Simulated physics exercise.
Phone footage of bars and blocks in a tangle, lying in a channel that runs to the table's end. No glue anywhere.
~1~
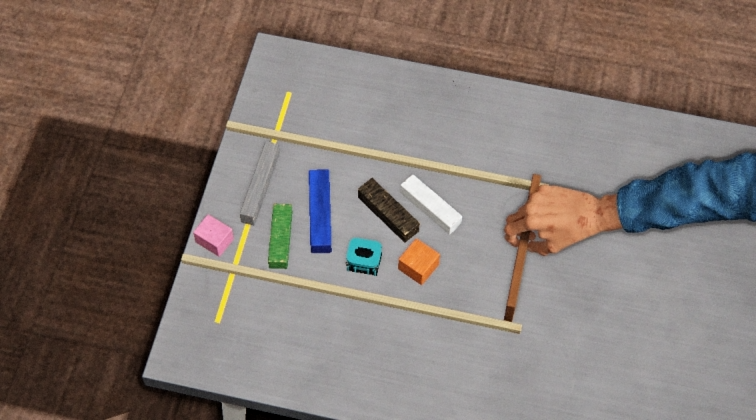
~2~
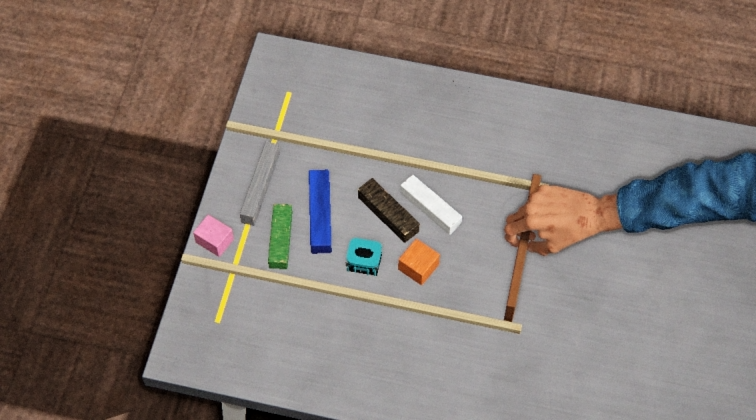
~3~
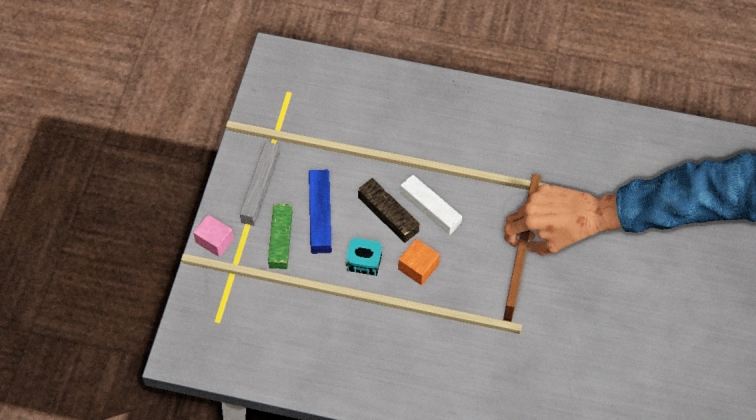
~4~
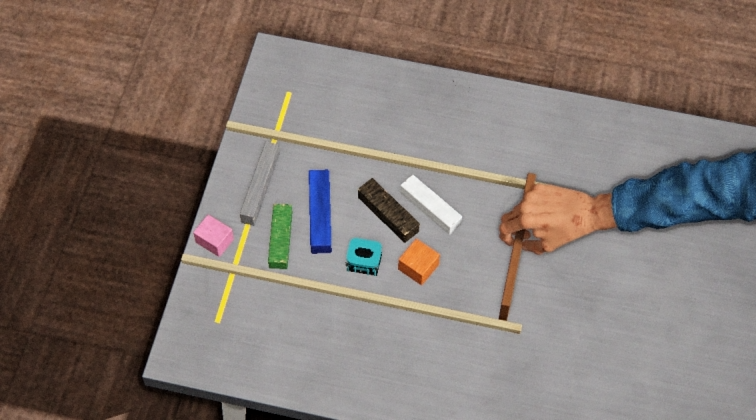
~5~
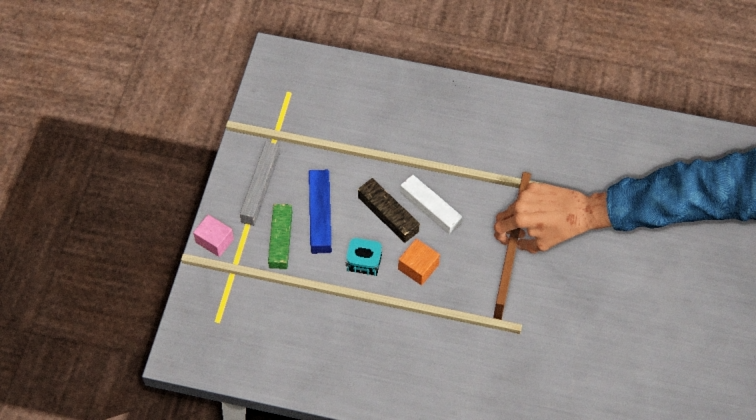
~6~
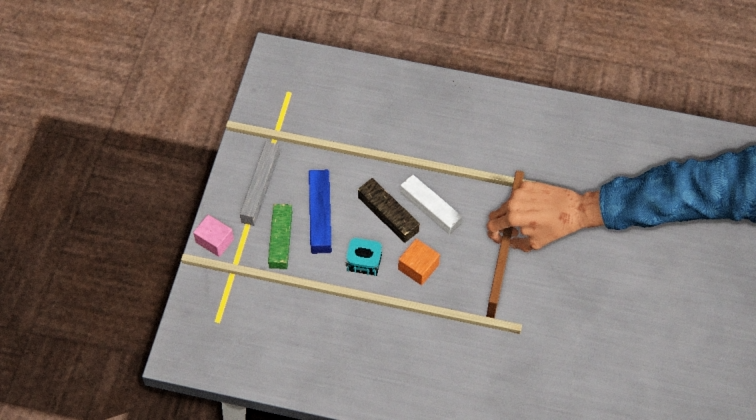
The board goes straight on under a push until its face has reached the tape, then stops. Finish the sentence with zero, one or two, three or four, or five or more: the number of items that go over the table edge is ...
The number of items that go over the table edge is three or four.
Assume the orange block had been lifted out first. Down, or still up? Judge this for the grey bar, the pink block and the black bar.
Grey bar: Is gone; pink block: Is gone; black bar: Is still there.
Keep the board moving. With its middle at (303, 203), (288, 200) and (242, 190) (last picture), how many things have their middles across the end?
1; 3; 5.
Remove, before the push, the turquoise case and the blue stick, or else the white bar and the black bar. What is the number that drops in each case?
First 2, then 2.
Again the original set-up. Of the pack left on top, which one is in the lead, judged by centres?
The turquoise case.
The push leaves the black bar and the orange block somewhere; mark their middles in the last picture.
Black bar: About (231, 185); orange block: About (229, 229).
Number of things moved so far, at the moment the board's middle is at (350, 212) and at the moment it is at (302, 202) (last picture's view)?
7 and 8.
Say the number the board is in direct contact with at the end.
At rest, 3 are in contact.
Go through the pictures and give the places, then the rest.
Pink block (214, 236); grey bar (260, 183); green bar (280, 236); board (523, 247); tape (255, 202), in the first picture.
Grey bar (260, 183); orange block (419, 262), in the second picture.
Green bar (280, 236); white bar (431, 205), in the third picture.
Pink block (214, 236); board (518, 246), in the fourth picture.
Grey bar (260, 183); turquoise case (364, 257), in the fifth picture.
Pink block (214, 236); grey bar (260, 183); green bar (280, 236); board (505, 244); tape (255, 202), in the sixth picture.
Soon after, none off yet; pink block at rest near (214, 236); grey bar at rest near (260, 183); green bar at rest near (280, 236).
At rest, the number that fall off is three or four; fallen, blue stick, green bar, grey bar and pink block.
